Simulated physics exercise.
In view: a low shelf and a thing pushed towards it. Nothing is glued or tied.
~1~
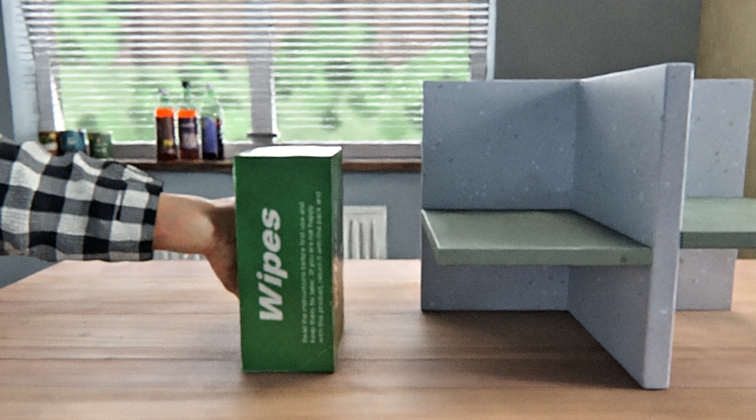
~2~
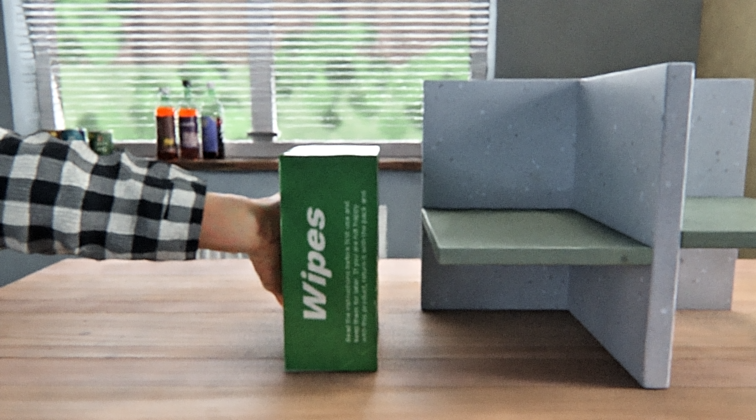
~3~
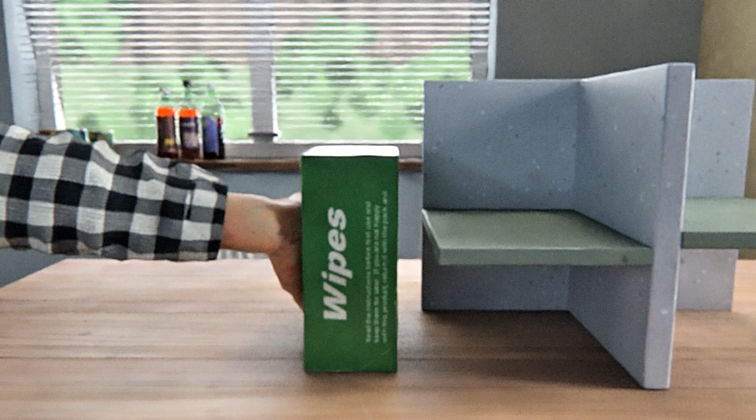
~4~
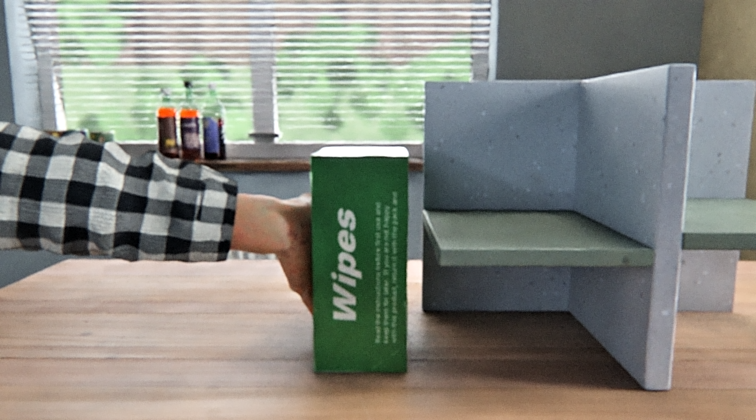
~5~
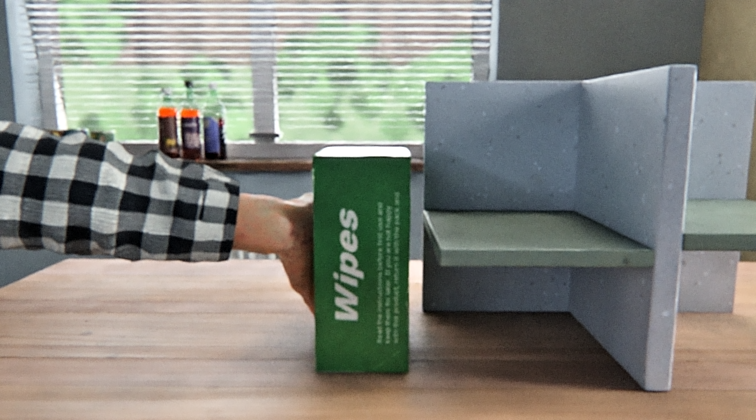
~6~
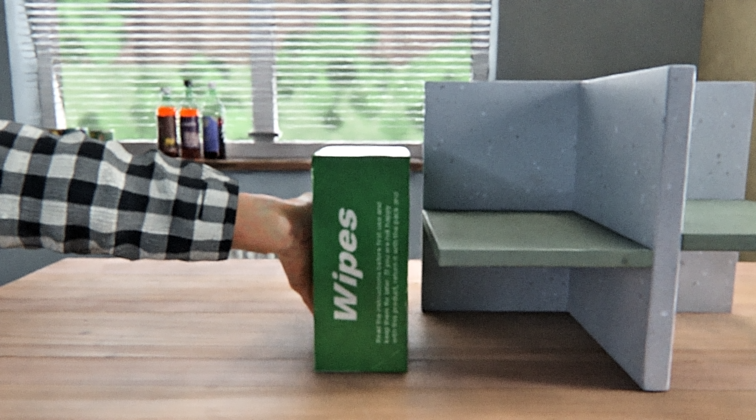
A green box labelled "Wipes" stands upright on a wooden table, seen from the front at about table height in a room with a blind-covered window. To its right is a blue-grey panelled structure with a low green shelf, while dark bottles with orange and purple parts line the sill behind. A hand in a black-and-white checked sleeve slides the box rightward, slowing until it barely moves, while the camera stays essentially still.
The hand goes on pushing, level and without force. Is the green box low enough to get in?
The green box is too tall.
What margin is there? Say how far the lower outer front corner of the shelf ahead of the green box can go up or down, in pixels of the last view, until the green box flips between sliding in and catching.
About 112 pixels up.
Then, 0.20 s on from there, green box sliding up to the opening near (375, 250).
Then, 0.38 s on from there, green box stopped at the opening near (386, 250).
In the end, the green box stops at the shelf, near (386, 250).
